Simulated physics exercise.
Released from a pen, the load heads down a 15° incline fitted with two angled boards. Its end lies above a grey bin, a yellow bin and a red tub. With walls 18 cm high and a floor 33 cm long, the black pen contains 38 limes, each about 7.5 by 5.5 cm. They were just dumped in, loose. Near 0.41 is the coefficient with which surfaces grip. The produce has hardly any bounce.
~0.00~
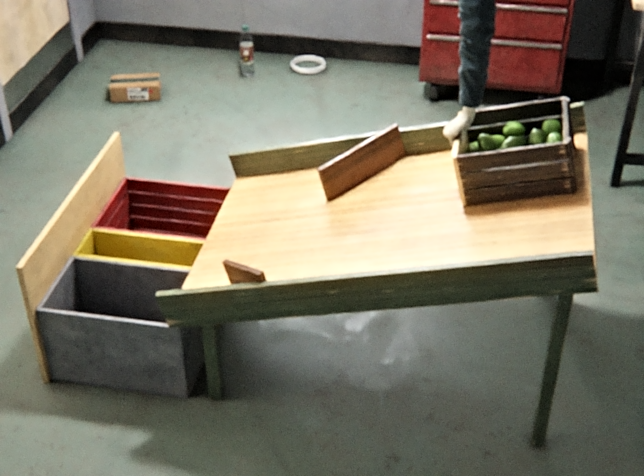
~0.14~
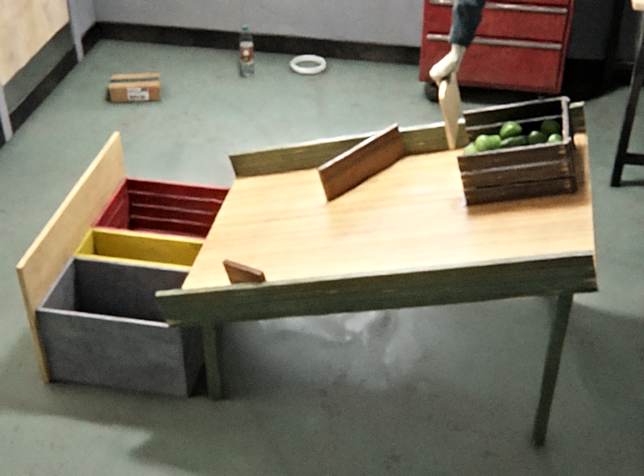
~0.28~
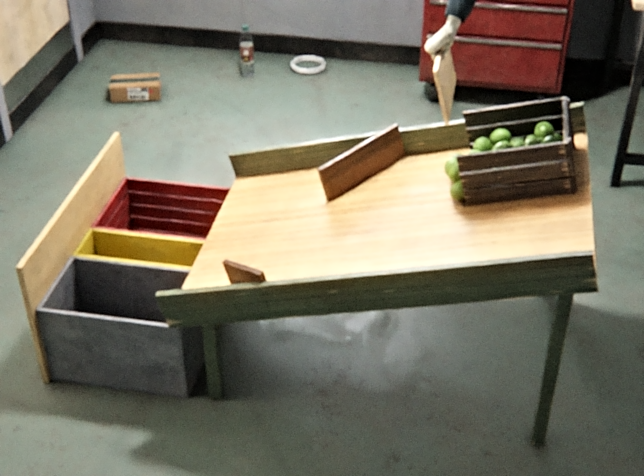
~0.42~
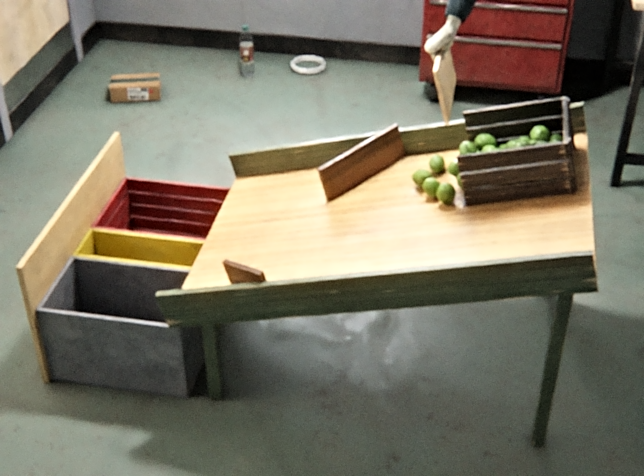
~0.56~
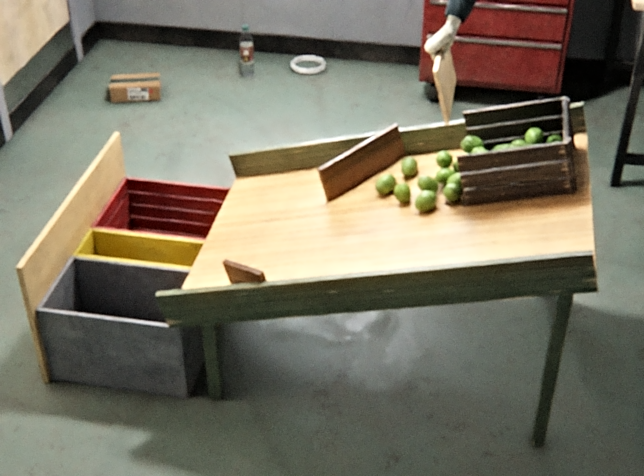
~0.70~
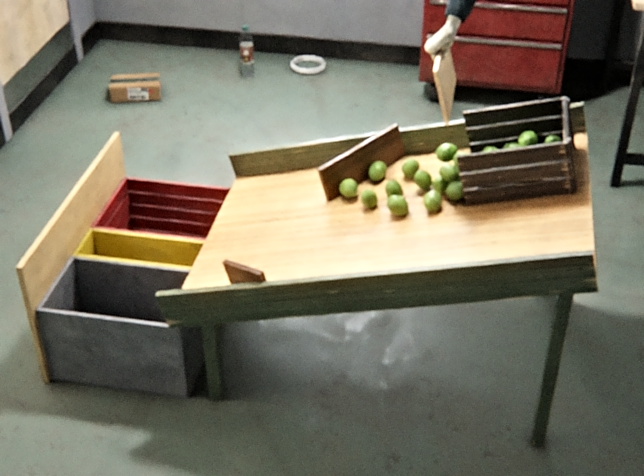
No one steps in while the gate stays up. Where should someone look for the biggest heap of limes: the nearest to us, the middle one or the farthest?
The winner is the medial one.
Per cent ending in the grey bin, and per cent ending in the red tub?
Roughly 25 and 10 per cent.
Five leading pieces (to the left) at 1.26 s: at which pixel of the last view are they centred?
Centre: Approx. (248, 223) px.
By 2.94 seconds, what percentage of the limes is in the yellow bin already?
I'd say near 40 per cent at that moment.
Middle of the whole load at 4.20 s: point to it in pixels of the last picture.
Roughly at pixel (137, 305).
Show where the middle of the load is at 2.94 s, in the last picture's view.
(137, 301).
After 1.26 s, 11 still in the black pen and 27 on the slope.
After 1.96 s, 3 in the grey bin, 6 in the yellow bin, 2 in the red tub, 26 on the slope and 1 in the air.
After 2.94 s, 9 in the grey bin, 15 in the yellow bin, 3 in the red tub, 10 on the slope and 1 in the air.
Final count (at 4.20 s), 10 in the grey bin, 17 in the yellow bin, 4 in the red tub and 7 on the slope.
